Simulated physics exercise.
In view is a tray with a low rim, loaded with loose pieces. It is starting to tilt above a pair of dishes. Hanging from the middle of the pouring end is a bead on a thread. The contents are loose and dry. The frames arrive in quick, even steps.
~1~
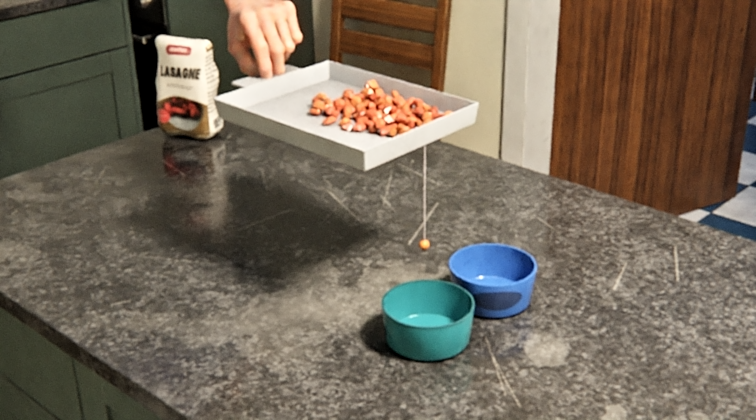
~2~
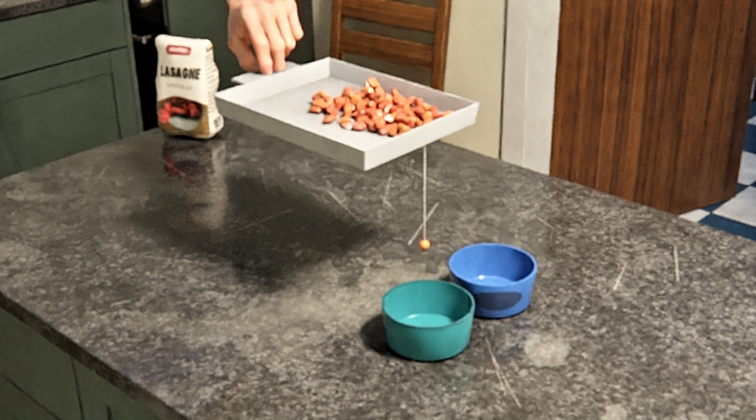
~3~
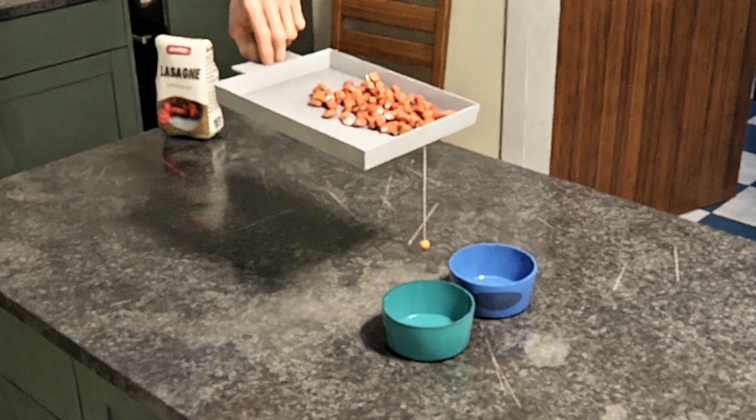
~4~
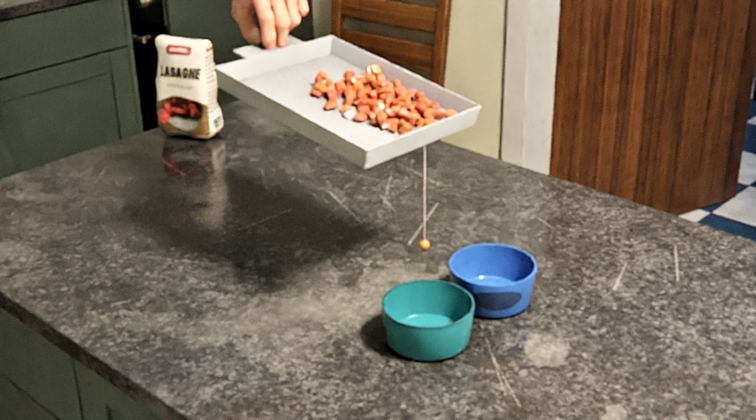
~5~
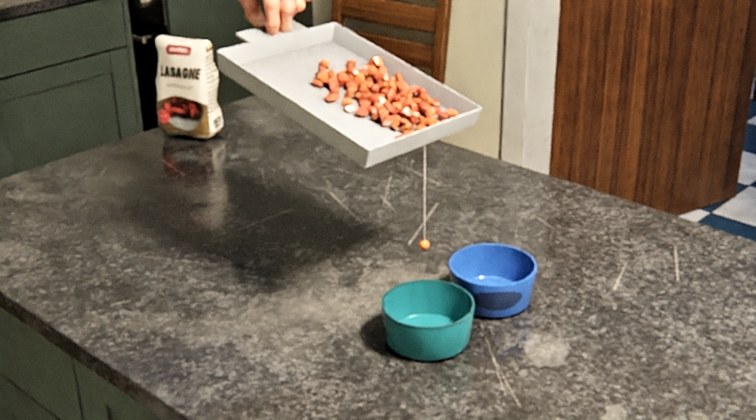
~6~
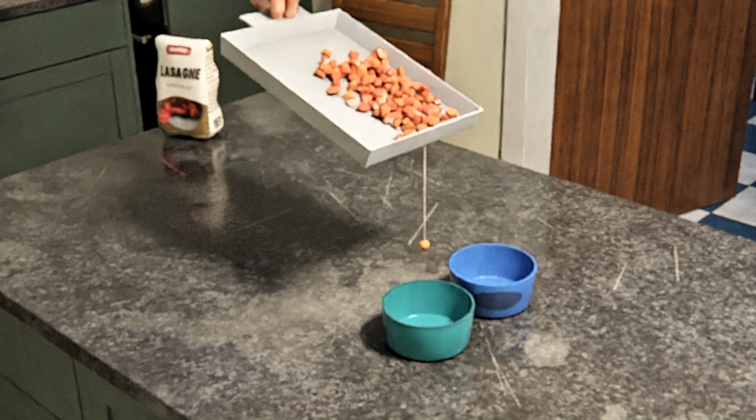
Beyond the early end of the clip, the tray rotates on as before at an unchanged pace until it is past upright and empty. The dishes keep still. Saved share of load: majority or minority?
Majority.
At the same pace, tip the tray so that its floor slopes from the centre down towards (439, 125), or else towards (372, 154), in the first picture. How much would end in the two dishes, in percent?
Respectively close to 10 and 30 in a hundred.
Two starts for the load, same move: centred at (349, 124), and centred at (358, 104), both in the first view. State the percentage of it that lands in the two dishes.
Try 1: 80 %; try 2: 70 %.
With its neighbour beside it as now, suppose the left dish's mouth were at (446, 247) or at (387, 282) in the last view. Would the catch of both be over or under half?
First place: Short of half; second place: Short of half.
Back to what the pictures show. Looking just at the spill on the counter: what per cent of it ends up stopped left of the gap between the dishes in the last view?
About 20 percent of the spill.
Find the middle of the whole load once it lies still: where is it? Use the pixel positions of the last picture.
About pixel (491, 288).
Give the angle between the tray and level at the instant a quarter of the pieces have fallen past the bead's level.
Angle: Approx. 95 degrees.
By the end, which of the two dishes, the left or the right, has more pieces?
Looking at the end state, it is the right-side one.
Soon after the last picture, tray tipped steeply; all on the tray.
A little later, tray tipped past a quarter turn; about a quarter on the tray; a stray few in the left dish; about a third in the right dish; a small part outside both; about a quarter in the air.
Later still, tray tipped past a quarter turn; a small part in the left dish; about two thirds in the right dish; about a quarter outside both.
At rest, tray tipped past a quarter turn; a small part in the left dish; about two thirds in the right dish; about a quarter outside both.
